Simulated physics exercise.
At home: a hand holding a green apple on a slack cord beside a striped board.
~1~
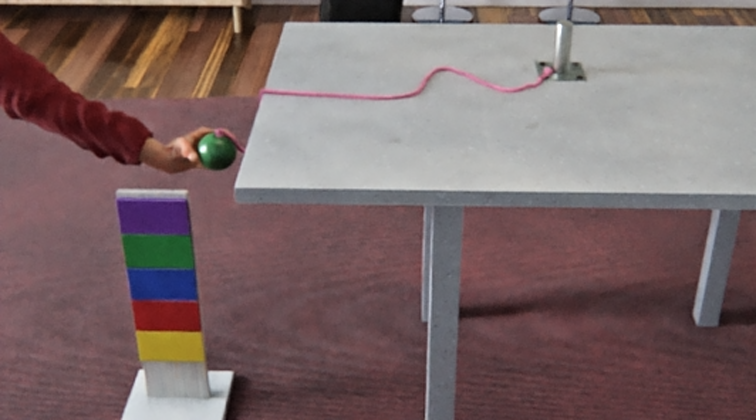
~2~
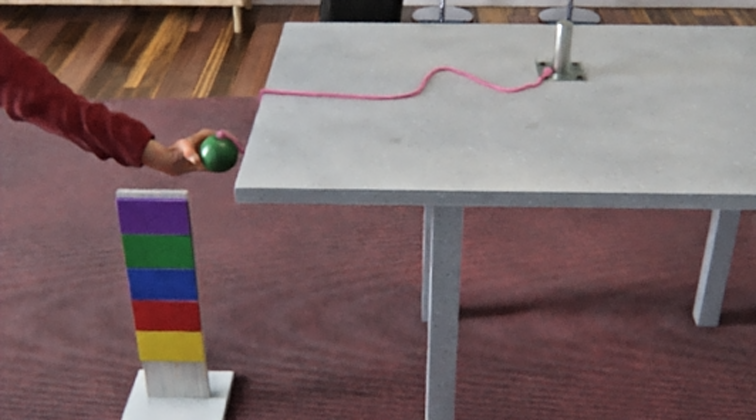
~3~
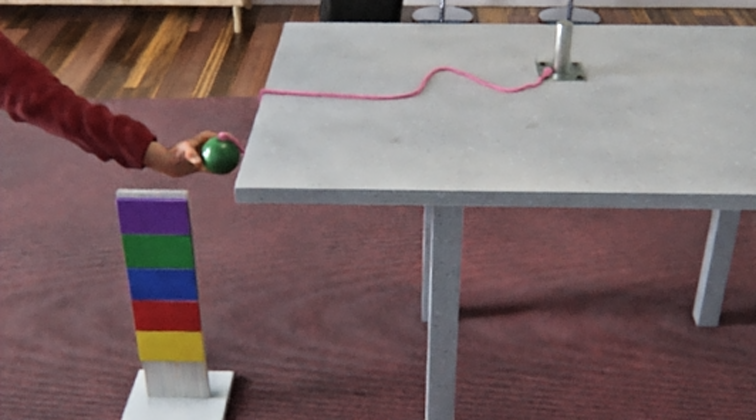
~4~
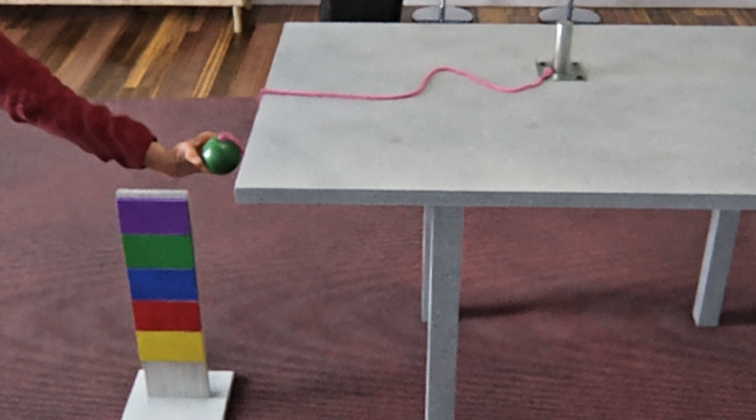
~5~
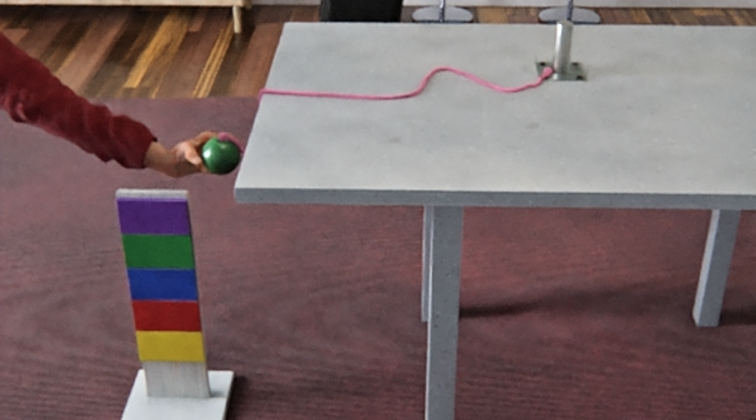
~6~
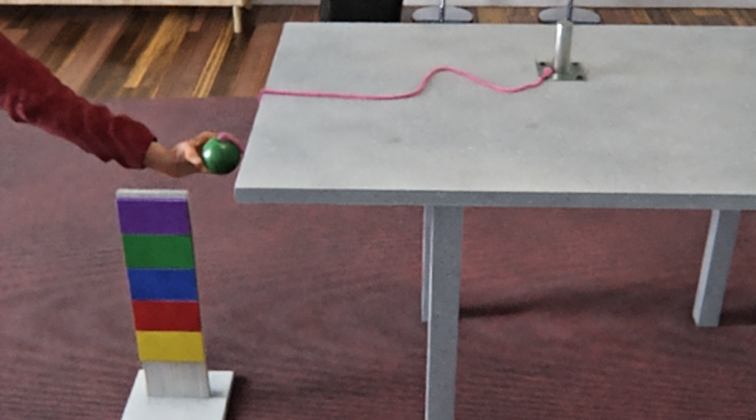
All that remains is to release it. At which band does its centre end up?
The blue one.
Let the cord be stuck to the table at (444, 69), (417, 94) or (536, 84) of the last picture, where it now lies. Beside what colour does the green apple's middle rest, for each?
Try by try: Green; purple; blue.
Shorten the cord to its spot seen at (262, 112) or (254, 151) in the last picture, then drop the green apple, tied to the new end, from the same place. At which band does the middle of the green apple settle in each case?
It would be purple; green.
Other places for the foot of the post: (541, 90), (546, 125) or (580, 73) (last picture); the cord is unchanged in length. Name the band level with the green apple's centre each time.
In that order: Red; red; blue.
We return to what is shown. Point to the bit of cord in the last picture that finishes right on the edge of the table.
The one at (357, 97).
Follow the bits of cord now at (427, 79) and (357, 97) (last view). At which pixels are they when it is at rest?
At (361, 83), then (265, 94).
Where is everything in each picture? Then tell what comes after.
The first picture shows green apple (217, 152); purple (153, 218); green (158, 252); blue (162, 285); red (166, 317); yellow (170, 347).
The second picture shows green apple (219, 154); cord through (535, 86) (465, 74) (420, 89) (337, 96) (263, 107).
The third picture shows green apple (221, 156).
The fourth picture shows green apple (221, 156); cord through (535, 86) (465, 74) (420, 89) (337, 96) (262, 107).
The fifth picture shows green apple (221, 156).
The sixth picture shows green apple (221, 156); cord through (535, 86) (465, 74) (420, 89) (337, 96) (262, 107).
A little later, apple near (253, 266); level with blue.
Next, apple near (295, 273); level with blue.
When it is over, apple near (276, 280); level with blue. The cord holds its middle at blue.
